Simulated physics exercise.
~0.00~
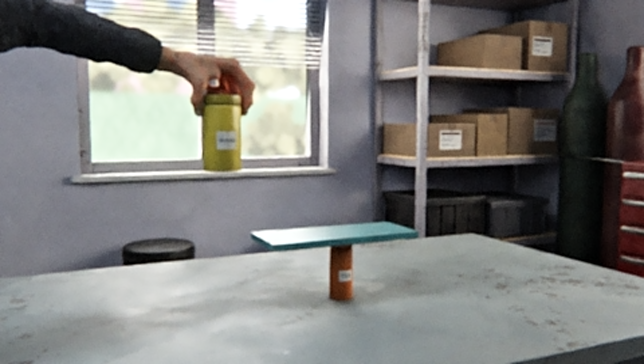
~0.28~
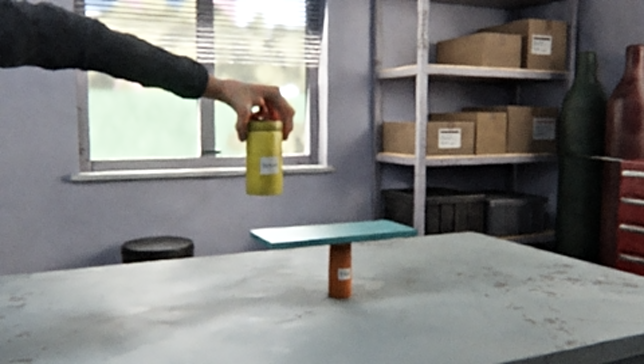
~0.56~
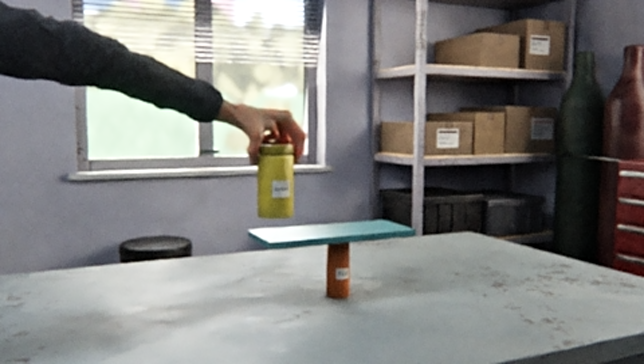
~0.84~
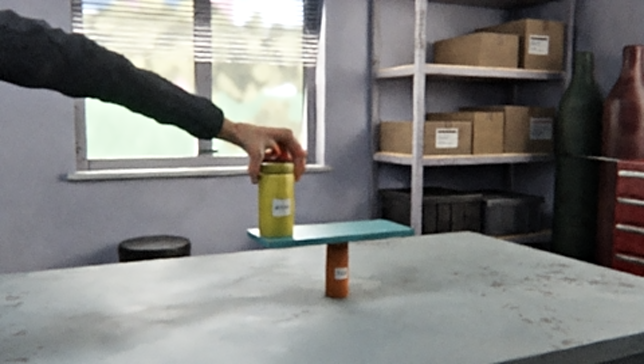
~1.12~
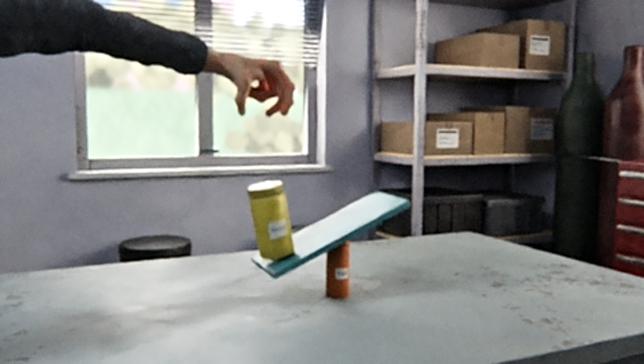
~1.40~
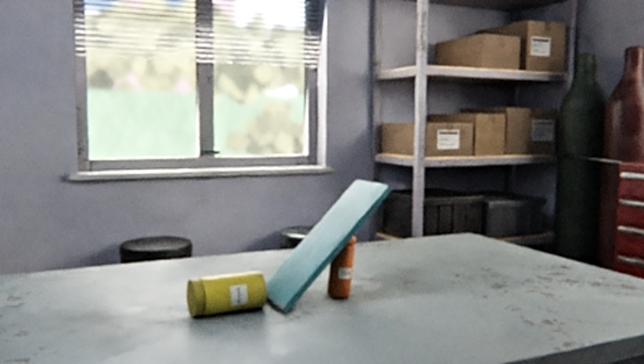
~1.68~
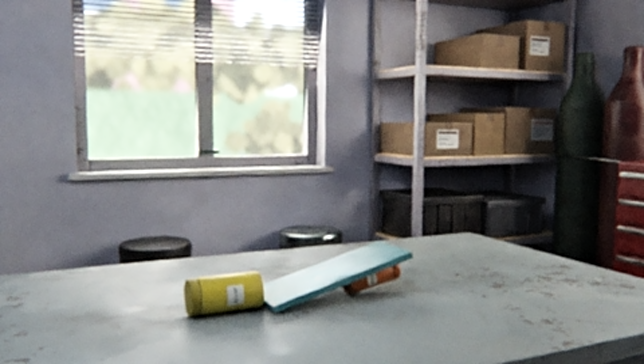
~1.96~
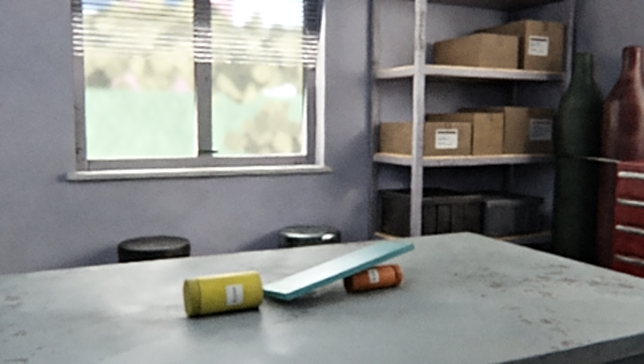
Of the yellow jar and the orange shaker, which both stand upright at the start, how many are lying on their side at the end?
Two of them are lying on their side at the end, the yellow jar and the orange shaker.
